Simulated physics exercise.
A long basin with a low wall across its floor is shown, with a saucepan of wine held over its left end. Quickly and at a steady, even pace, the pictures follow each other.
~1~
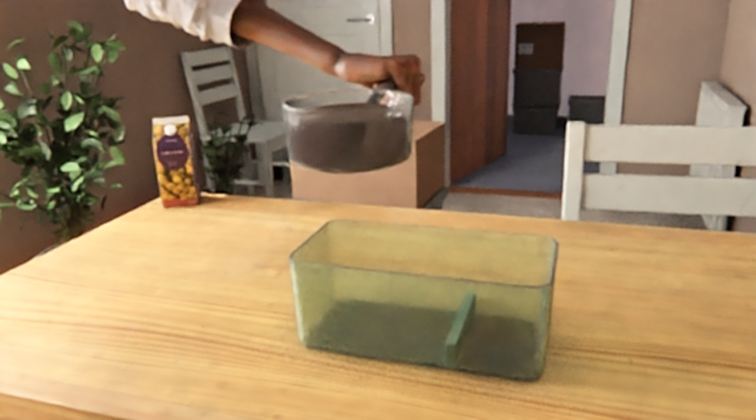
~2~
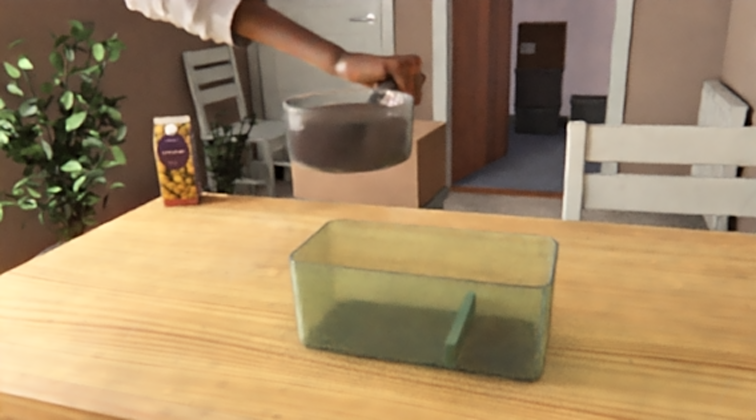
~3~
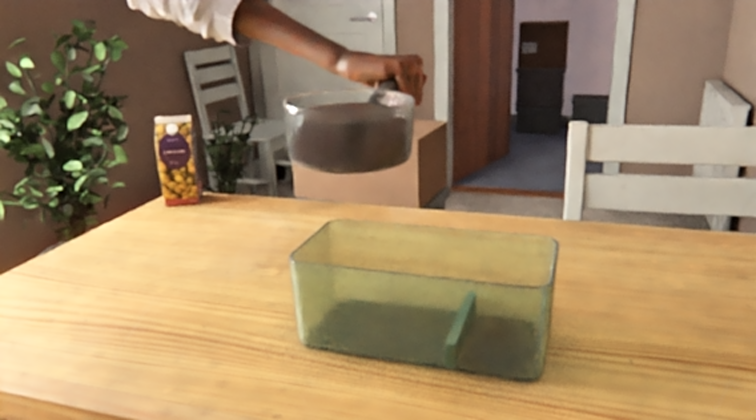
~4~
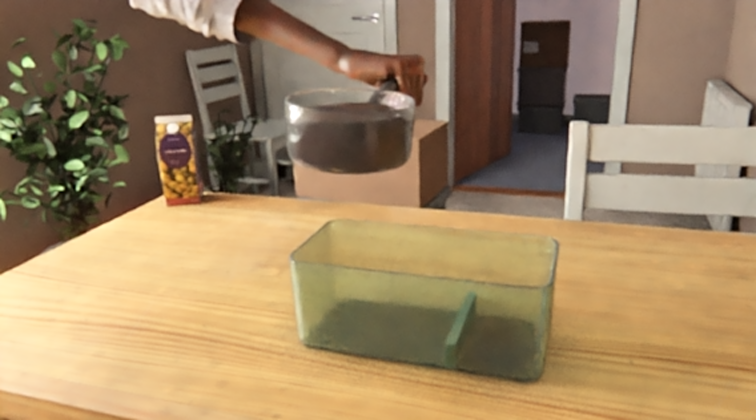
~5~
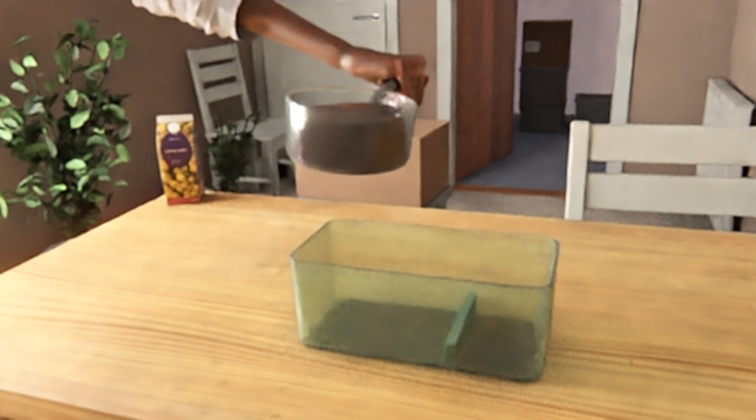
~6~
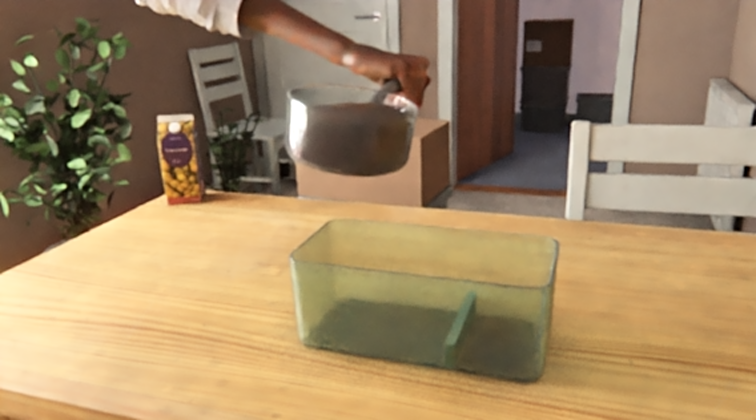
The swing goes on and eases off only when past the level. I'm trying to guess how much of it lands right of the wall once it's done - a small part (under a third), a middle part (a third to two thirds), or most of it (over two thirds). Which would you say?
I'd say a middle part, a third to two thirds.
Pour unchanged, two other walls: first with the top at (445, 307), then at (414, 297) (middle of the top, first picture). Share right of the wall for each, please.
Roughly 70 % and 95 %.
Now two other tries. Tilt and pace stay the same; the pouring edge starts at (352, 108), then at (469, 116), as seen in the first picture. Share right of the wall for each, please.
In order, some 15 and 50 percent.
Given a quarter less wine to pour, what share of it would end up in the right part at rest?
Roughly 45 %.
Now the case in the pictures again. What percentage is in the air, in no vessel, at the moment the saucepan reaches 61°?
Airborne share: Approx. 30 %.
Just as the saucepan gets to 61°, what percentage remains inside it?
Roughly 55 percent.
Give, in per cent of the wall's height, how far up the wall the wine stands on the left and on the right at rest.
It settles around 50 on the left side and around 100 on the right side.
A moment on, the saucepan is tipped part way and 55 per cent is still to pour, 4 is left of the wall and 10 right of it.
Next, the saucepan is tipped on its side and 9 per cent is still to pour, 26 is left of the wall and 56 right of it.
Then the saucepan is tipped right over and 0 per cent is still to pour, 48 is left of the wall and 50 right of it.
Later the saucepan is tipped right over and 0 per cent is still to pour, 50 is left of the wall and 49 right of it.
At rest 50 per cent lies left of the wall, 49 right of it and 1 outside.
